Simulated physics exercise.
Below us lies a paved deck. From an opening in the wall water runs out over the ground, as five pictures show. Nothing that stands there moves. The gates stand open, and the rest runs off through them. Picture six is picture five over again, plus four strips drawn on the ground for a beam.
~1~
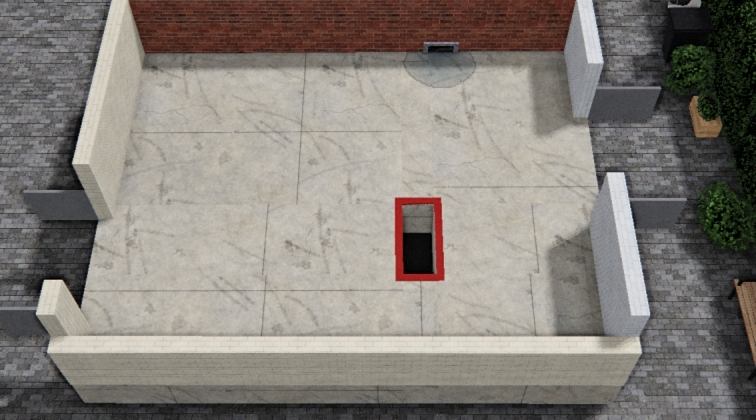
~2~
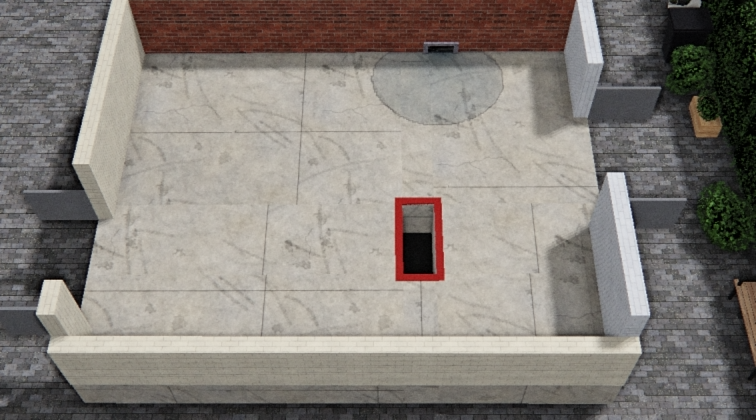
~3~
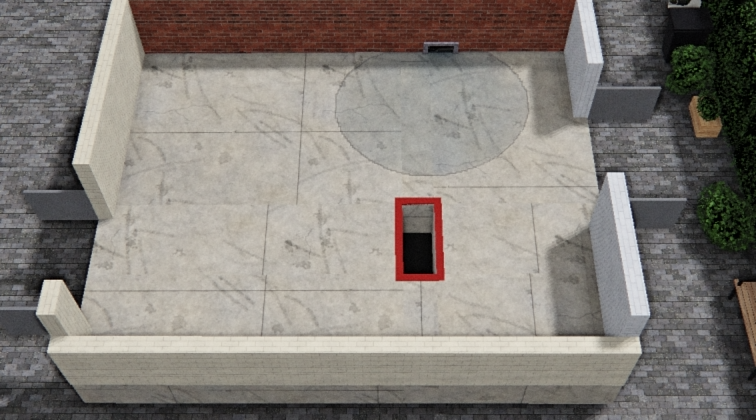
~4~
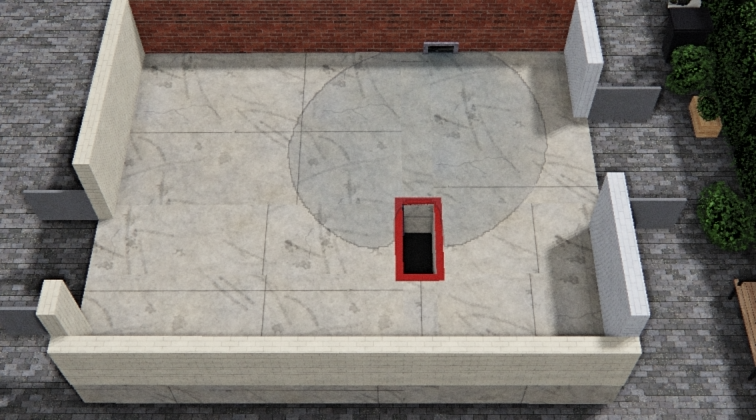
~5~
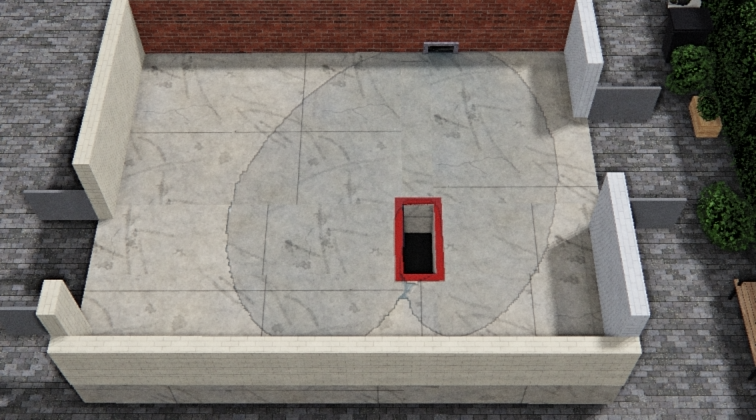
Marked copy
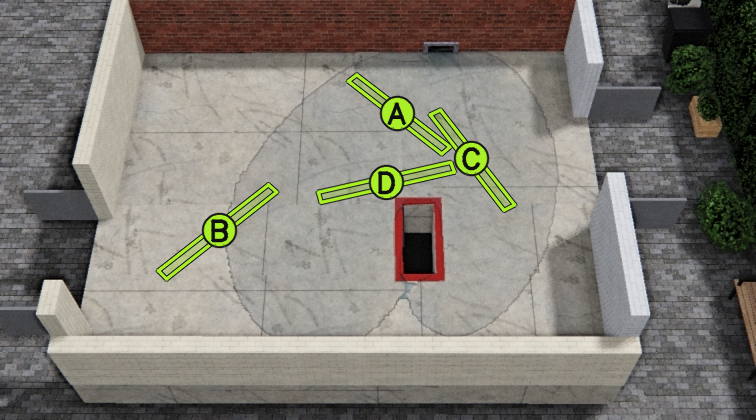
In this clip, water spreads across a paved deck from an outfall at the base of a brick wall, widening toward the near side until it reaches the red-edged drain pit, then passing around both sides of it.
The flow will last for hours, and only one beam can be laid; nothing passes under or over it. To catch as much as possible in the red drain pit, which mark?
B beats the others.
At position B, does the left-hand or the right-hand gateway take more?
The left gate.
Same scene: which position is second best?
That is position A.
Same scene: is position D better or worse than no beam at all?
It is worse.
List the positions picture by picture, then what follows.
Outfall at (441, 48); red drain pit at (419, 238); open gate at (103, 272); open gate at (581, 169); 2 % of the ground under water, visible out to (453, 81); red drain pit still dry, in the first picture.
In the second picture, 6 % of the ground under water, visible out to (458, 119); red drain pit still dry.
In the third picture, 14 % of the ground under water, visible out to (446, 173); red drain pit still dry.
In the fourth picture, 26 % of the ground under water, visible out to (333, 227); red drain pit taking water.
In the fifth picture, 41 % of the ground under water, visible out to (284, 315); red drain pit taking water.
In lime, A from (352, 78) to (445, 150); B from (162, 274) to (272, 188); C from (435, 112) to (509, 207); D from (319, 197) to (452, 167).
For position A, about 17 % of the stream goes into the red drain pit, about 75 % out by the gates.
For position B, about 31 % of the stream goes into the red drain pit, about 62 % out by the gates.
For position C, about 9 % of the stream goes into the red drain pit, about 84 % out by the gates.
For position D, about 13 % of the stream goes into the red drain pit, about 78 % out by the gates.
